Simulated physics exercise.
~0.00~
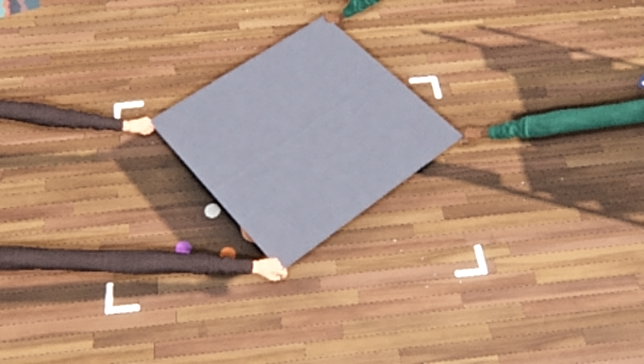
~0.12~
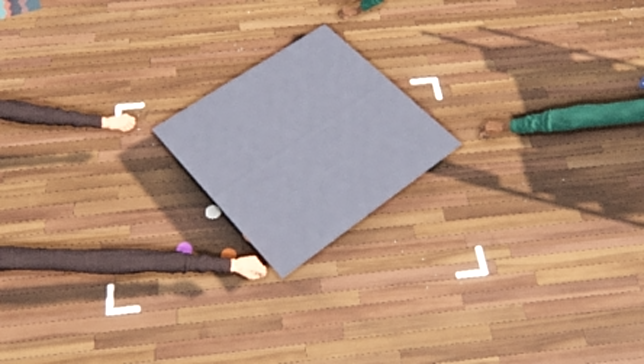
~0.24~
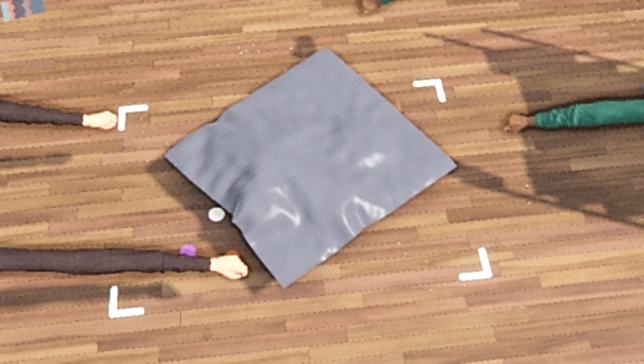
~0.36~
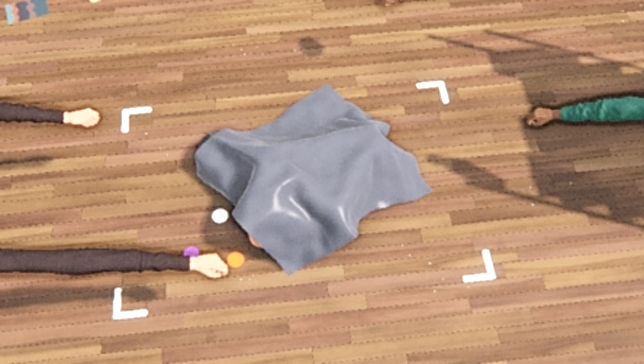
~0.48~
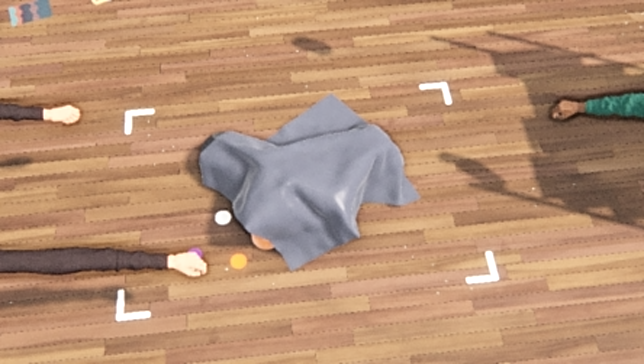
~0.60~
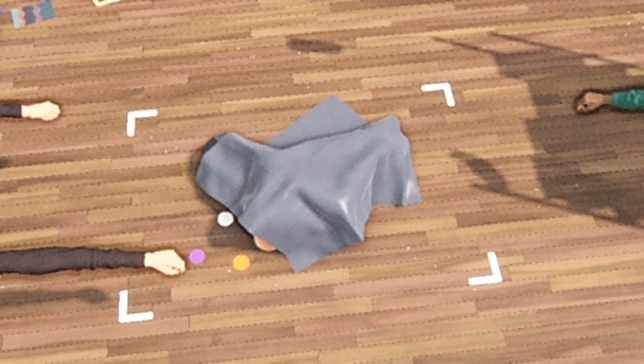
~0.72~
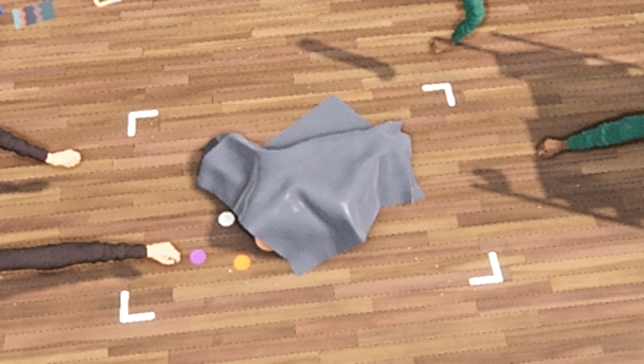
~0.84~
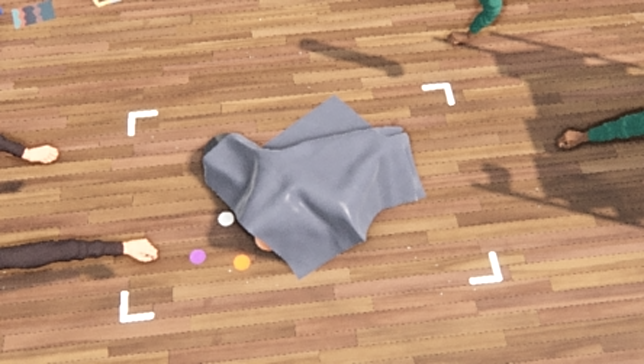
A wooden floor marked with four white corner brackets is seen from straight above. Two dark-sleeved arms on the left and green-sleeved arms at the right and top surround a flat grey square tarp, with small white, purple and orange discs by its lower left edge. The hands open and draw back, and the tarp drops, buckling into shiny folds over hidden shapes. It settles into a crumpled, uneven heap as the view shifts slightly. At the end the tarp lies still, an orange tub peeking from its lower edge, while the white, purple and orange discs remain uncovered beside it.
